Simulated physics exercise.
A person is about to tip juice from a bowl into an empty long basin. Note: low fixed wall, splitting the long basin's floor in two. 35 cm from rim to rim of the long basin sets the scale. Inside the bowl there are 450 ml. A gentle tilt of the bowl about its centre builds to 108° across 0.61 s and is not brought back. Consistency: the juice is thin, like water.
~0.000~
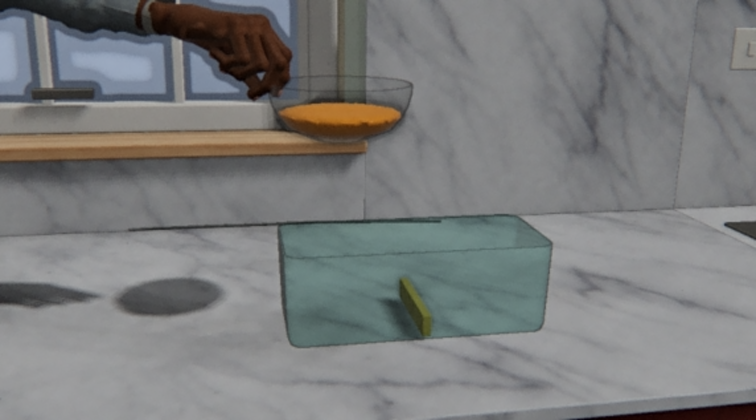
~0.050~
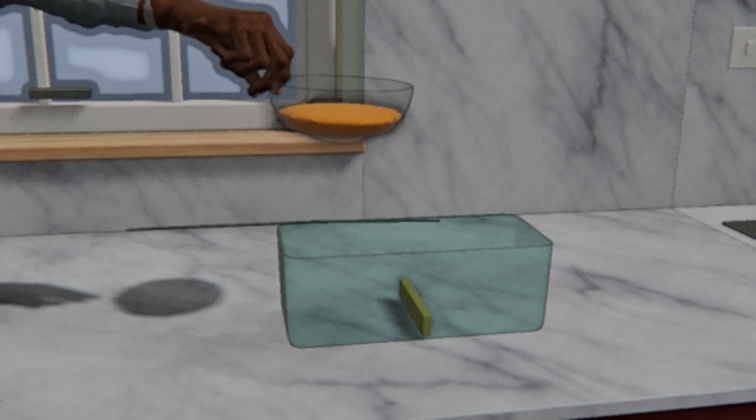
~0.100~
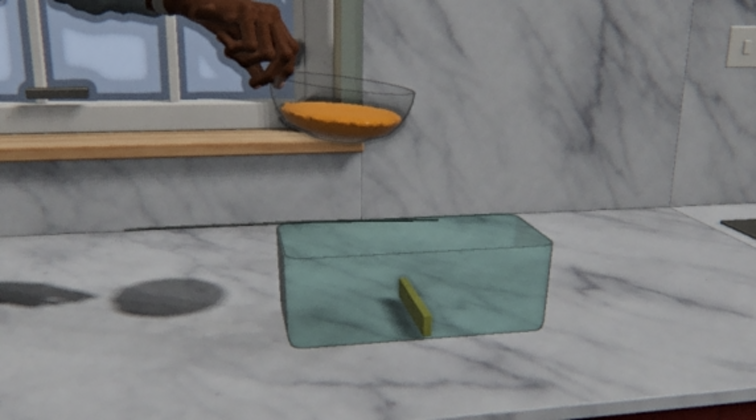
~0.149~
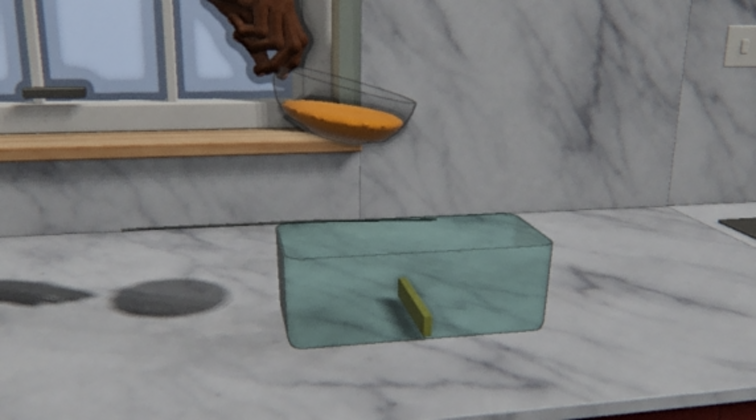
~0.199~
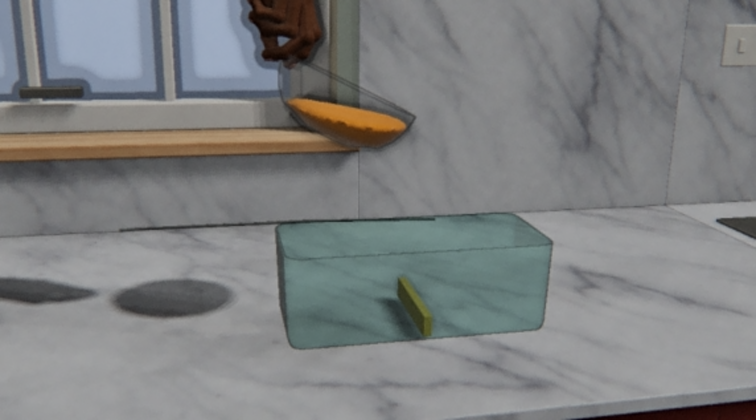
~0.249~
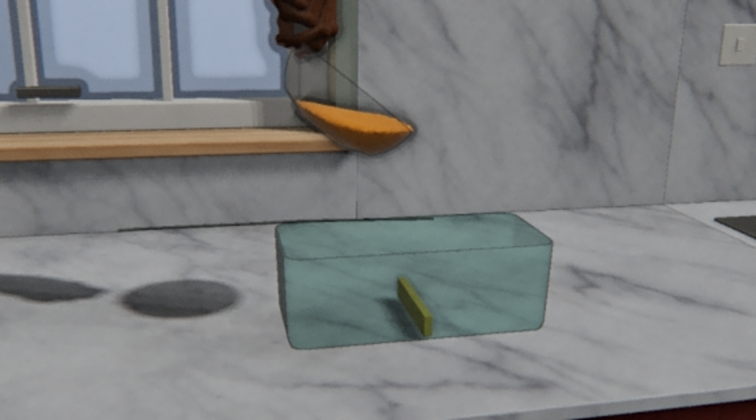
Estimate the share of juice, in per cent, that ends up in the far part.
About 65 per cent.
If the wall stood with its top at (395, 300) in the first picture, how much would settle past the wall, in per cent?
Estimate: About 75 percent.
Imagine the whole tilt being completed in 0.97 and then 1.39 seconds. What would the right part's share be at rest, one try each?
Roughly 65 per cent the first time and 75 per cent the second.
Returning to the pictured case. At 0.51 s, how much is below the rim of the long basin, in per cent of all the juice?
I'd put it near 56 percent.
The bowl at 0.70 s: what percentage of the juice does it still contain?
0 per cent or so.
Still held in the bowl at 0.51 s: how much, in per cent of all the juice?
Around 3 percent.
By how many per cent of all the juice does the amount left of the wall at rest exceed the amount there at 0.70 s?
6 %.
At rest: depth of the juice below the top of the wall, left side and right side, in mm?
Left side: Around 24 mm. Right side: Around 16 mm.
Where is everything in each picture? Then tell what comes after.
It leans 0°; its right rim is at (410, 84); the juice meets the walls at (278, 113) and (400, 111); the long basin's rim runs from (281, 242) to (534, 230); the wall's top is at (415, 297), in the first frame.
It leans 2°; its right rim is at (411, 86); the juice meets the walls at (278, 111) and (399, 112), in the second frame.
It leans 7°; its right rim is at (412, 92); the juice meets the walls at (280, 108) and (399, 114), in the third frame.
It leans 15°; its right rim is at (413, 103); the juice meets the walls at (281, 105) and (397, 117), in the fourth frame.
It leans 26°; its right rim is at (412, 116); the juice meets the walls at (286, 102) and (398, 120), in the fifth frame.
It leans 39°; its right rim is at (408, 132); the juice meets the walls at (296, 104) and (403, 123); 1 per cent is over the edge, in the sixth frame.
After 0.51 s the tilt is 101° and 3 per cent is still to pour, 1 is left of the wall and 55 right of it.
After 0.70 s the tilt is 108° and 0 per cent is still to pour, 26 is left of the wall and 69 right of it.
After 0.89 s the tilt is 108° and 0 per cent is still to pour, 31 is left of the wall and 66 right of it.
After 1.11 s the tilt is 108° and 0 per cent is still to pour, 32 is left of the wall and 65 right of it.
In the end 32 per cent lies left of the wall, 65 right of it and 3 outside.
